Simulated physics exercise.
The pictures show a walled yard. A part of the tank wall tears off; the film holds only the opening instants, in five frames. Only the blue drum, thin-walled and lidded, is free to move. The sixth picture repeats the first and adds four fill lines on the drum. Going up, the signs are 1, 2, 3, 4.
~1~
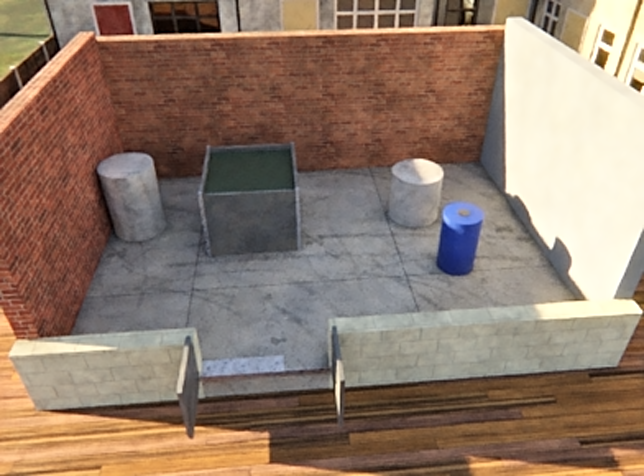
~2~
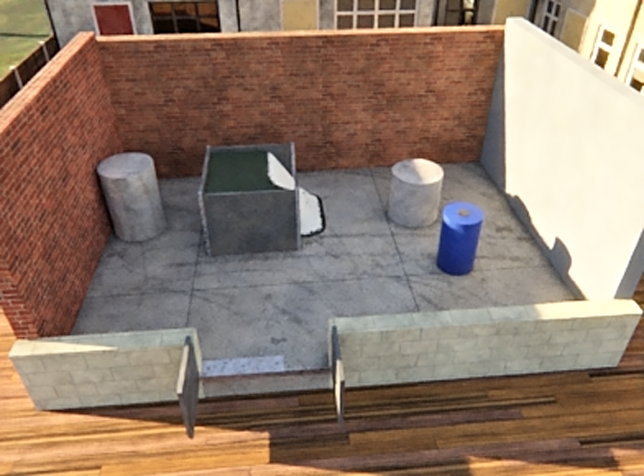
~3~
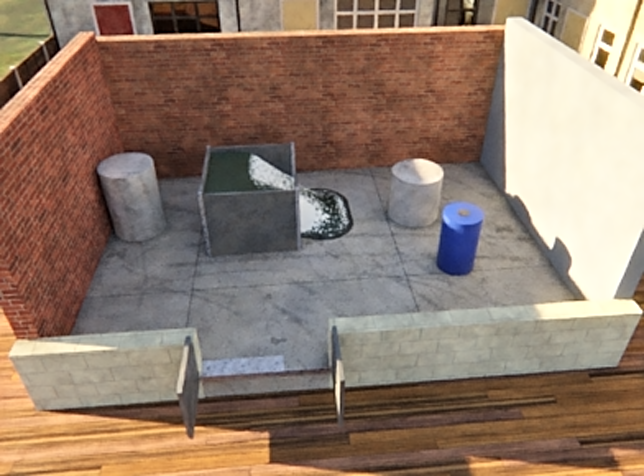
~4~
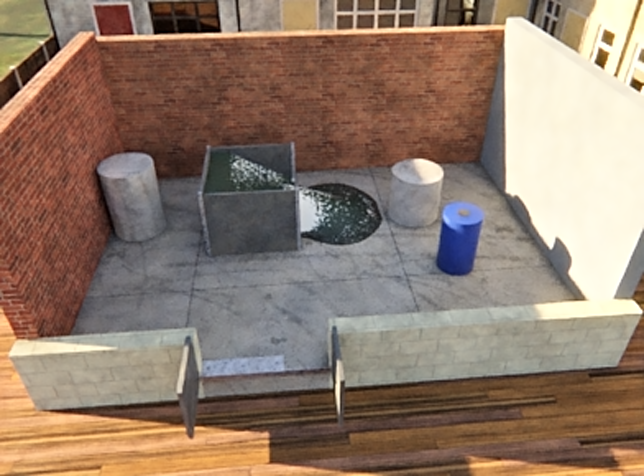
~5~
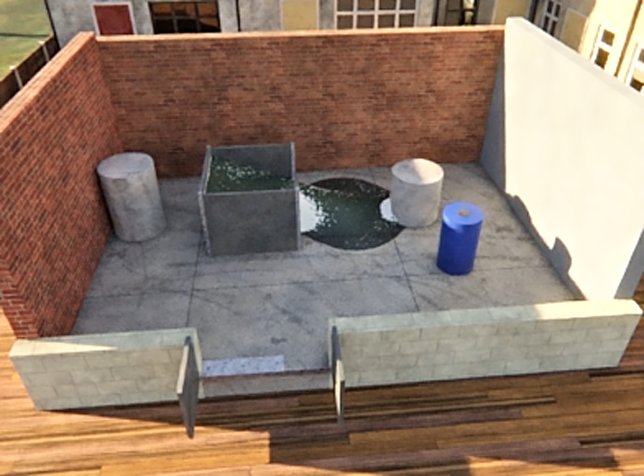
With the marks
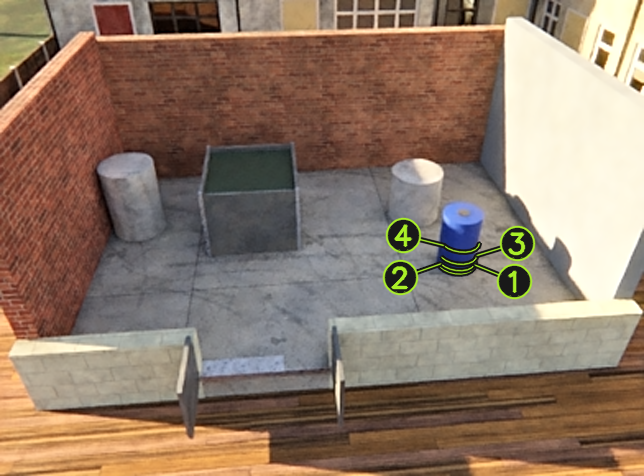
Water pours from the right side of a grey tank and spreads across the walled yard.
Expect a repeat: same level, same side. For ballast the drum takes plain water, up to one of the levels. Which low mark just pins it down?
Line 4.
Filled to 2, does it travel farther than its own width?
Yes, it does.
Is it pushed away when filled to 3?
Yes, that goes wrong.
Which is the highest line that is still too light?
That is line 3.
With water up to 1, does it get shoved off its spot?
Yes, it does.
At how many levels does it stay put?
One of them.
On the marked copy, 1 at (461, 273); 2 at (461, 270); 3 at (463, 264); 4 at (465, 252); from the bottom up 1, 2, 3, 4.
With 1, it is pushed about 6 times its own width away.
With 2, it is pushed about twice its own width away.
With 3, it is pushed about twice its own width away.
With 4, it does not move.
